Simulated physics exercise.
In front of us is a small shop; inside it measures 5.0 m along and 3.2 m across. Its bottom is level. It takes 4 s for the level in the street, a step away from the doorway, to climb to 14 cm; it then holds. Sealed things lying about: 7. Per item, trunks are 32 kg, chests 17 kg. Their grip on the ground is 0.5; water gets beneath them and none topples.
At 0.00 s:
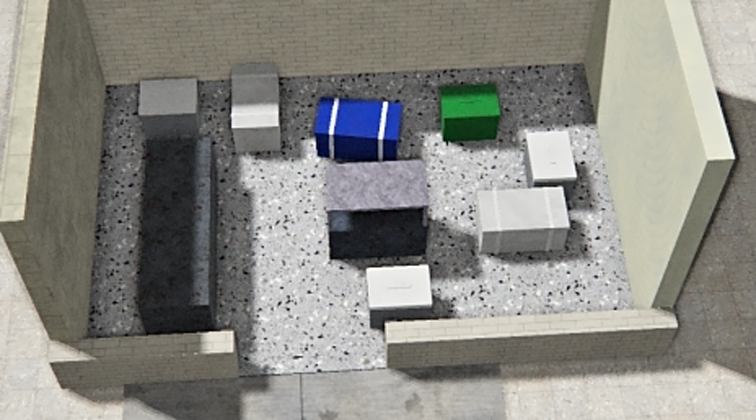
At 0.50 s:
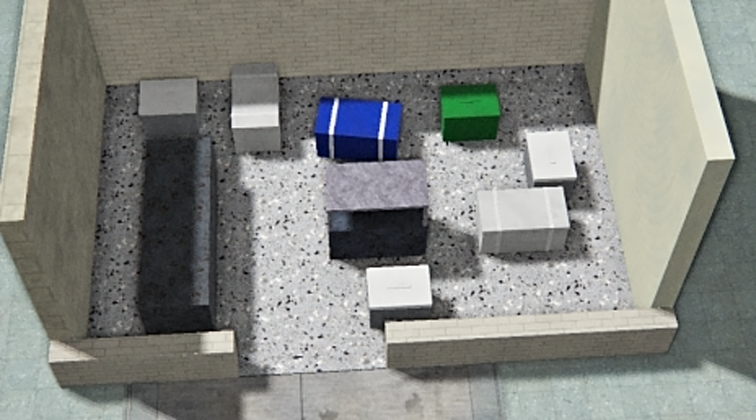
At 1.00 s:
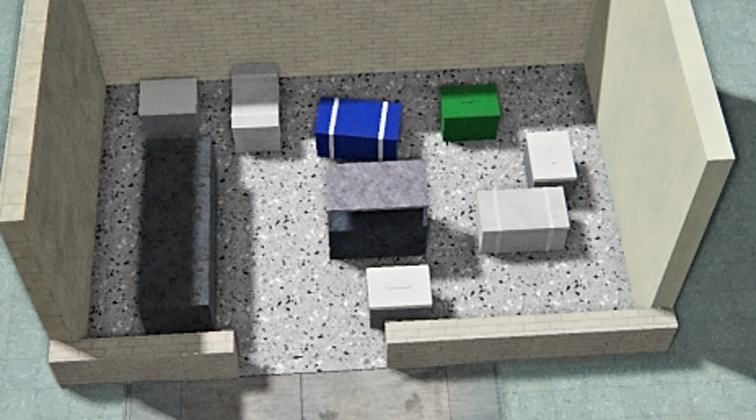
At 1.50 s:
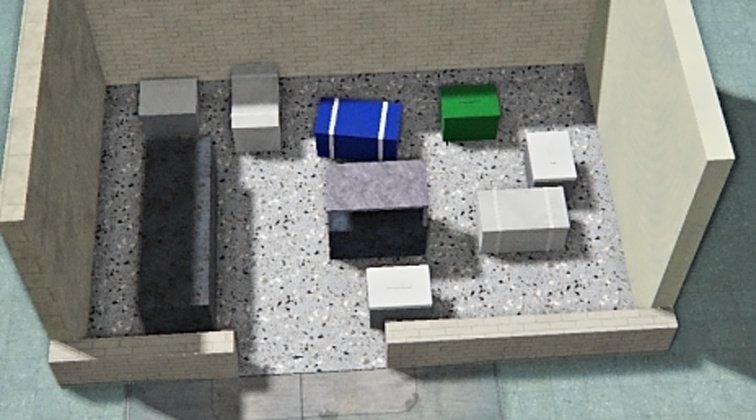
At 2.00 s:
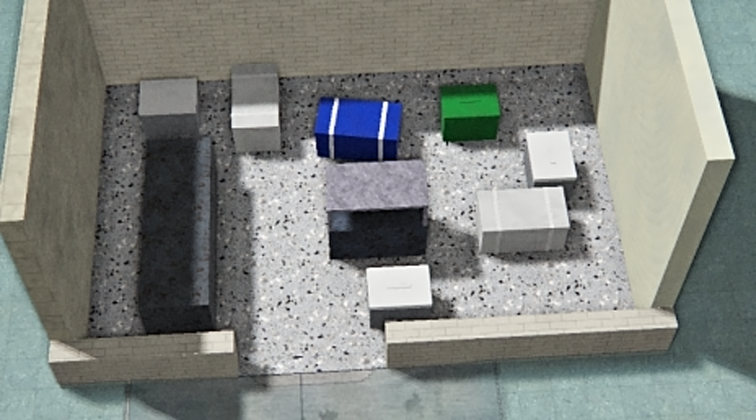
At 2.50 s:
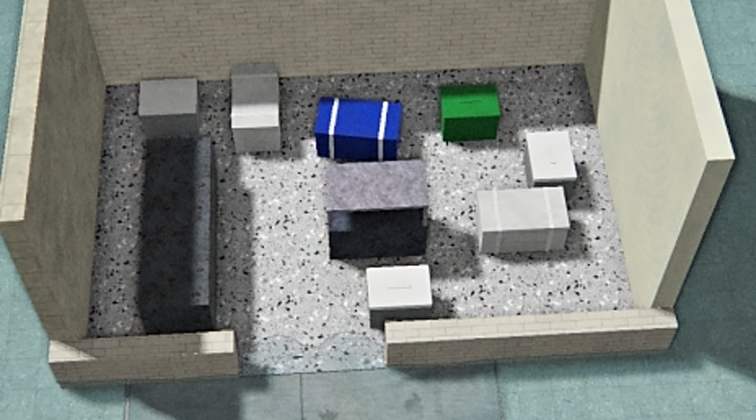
In a small open-topped shop with a speckled floor, a blue trunk, a green chest and several grey, white and dark boxes stay still while shallow water covers the ground outside and reaches the doorway's edge.
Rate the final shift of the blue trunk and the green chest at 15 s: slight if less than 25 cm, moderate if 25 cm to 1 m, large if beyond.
Blue trunk - slight; green chest - moderate.
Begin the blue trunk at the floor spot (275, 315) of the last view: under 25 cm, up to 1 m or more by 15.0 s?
Answer: It covers a big distance.
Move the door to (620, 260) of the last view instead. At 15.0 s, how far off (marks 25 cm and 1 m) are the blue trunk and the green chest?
What you'd see is the blue trunk hardly budges and the green chest hardly budges.
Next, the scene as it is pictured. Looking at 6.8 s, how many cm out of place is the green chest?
I'd put it at around 0 cm.
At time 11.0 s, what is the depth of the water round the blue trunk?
I'd say around 5 cm.
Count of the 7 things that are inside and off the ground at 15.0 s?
At that point I count 4.
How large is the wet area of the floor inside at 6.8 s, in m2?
My estimate is roughly 8.0 m2.
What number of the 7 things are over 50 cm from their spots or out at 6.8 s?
Answer: 0.
After 3.5 s the blue trunk is near (359, 118), 0.0 m from its start, aground; the green chest is near (470, 101), 0.0 m from its start, aground; 0 afloat.
After 6.8 s the blue trunk is near (359, 118), 0.0 m from its start, aground; the green chest is near (470, 101), 0.0 m from its start, aground; 0 afloat.
After 11.0 s the blue trunk is near (359, 118), 0.0 m from its start, aground; the green chest is near (470, 101), 0.0 m from its start, aground; 0 afloat.
After 15.0 s the blue trunk is near (359, 118), 0.0 m from its start, aground; the green chest is near (434, 148), 0.7 m from its start, afloat; 4 afloat.
